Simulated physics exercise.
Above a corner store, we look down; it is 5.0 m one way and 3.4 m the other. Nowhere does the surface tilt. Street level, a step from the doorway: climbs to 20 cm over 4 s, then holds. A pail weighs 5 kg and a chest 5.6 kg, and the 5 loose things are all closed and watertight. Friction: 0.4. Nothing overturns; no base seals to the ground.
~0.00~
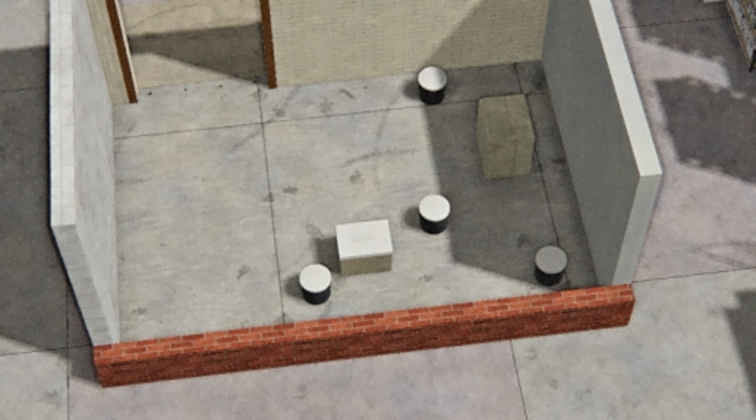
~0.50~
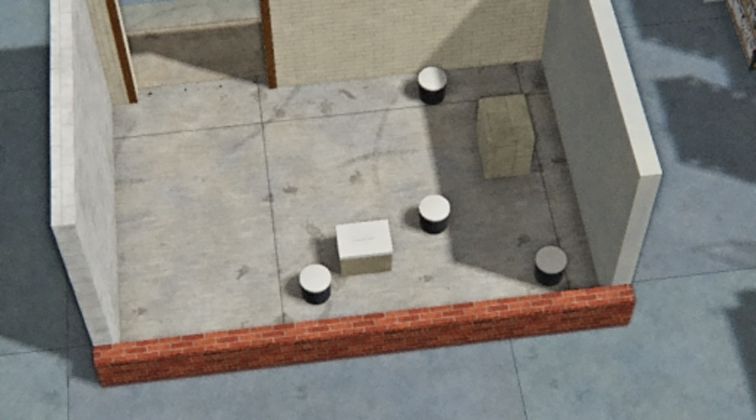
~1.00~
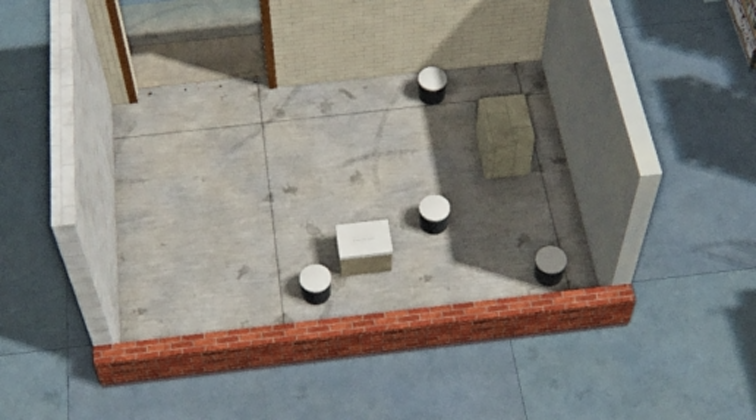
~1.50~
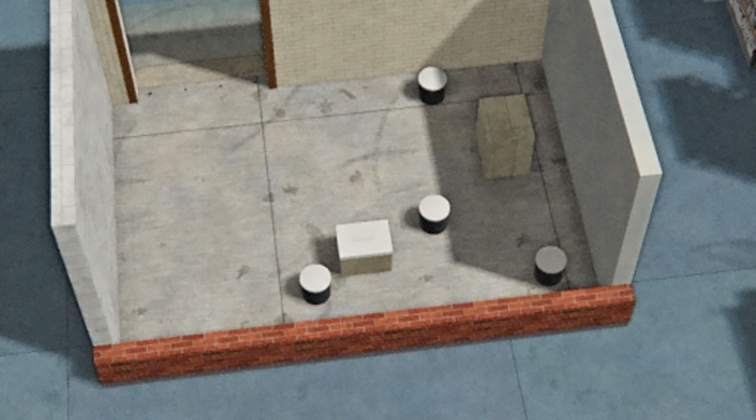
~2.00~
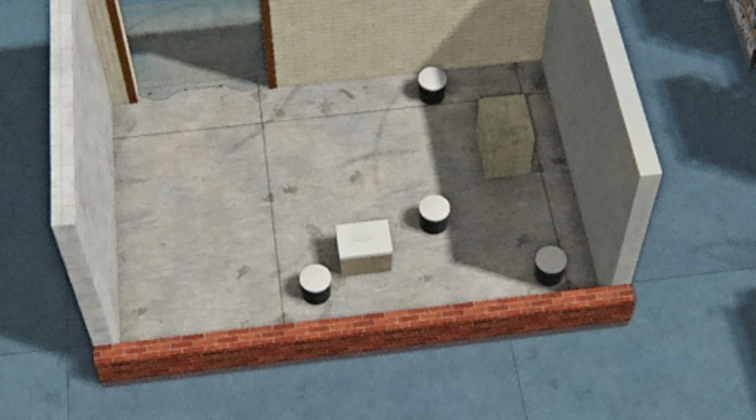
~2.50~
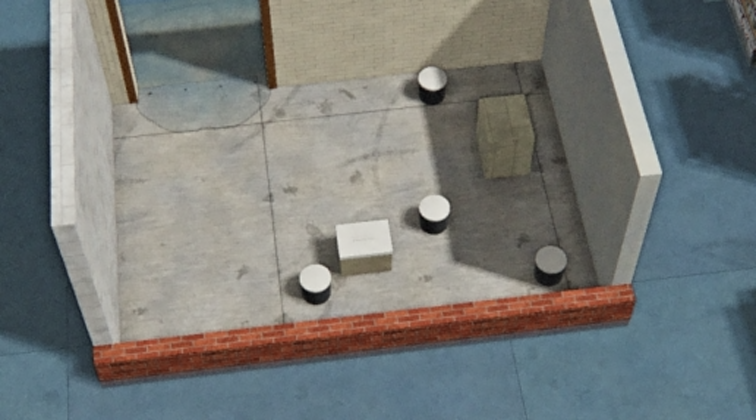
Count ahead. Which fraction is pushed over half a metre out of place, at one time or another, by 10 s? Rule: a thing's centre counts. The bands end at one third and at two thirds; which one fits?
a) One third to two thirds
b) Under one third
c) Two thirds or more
The answer is c.
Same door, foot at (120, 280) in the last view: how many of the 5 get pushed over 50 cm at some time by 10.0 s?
You'd get 5 in that case.
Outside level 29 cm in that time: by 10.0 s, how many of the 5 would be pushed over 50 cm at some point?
In that case the number is 4.
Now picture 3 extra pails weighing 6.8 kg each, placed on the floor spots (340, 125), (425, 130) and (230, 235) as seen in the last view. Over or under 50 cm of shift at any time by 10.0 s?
Note, in order of listing: Stays below the threshold, stays below the threshold, crosses the threshold.
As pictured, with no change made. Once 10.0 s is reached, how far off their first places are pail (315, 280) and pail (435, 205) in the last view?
300 cm, 60 cm.
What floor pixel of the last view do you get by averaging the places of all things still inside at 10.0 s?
The centre is close to (509, 177).
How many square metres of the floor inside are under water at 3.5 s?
Wet area: Approx. 2.5 m2.
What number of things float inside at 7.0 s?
At that time, 2.
After 3.5 s 0 of 5 are over 50 cm from their spots; 0 afloat.
After 4.5 s 0 of 5 are over 50 cm from their spots; 0 afloat.
After 7.0 s 2 of 5 are over 50 cm from their spots; 2 afloat.
After 10.0 s 4 of 5 are over 50 cm from their spots, and 4 have been at some point; 4 afloat.
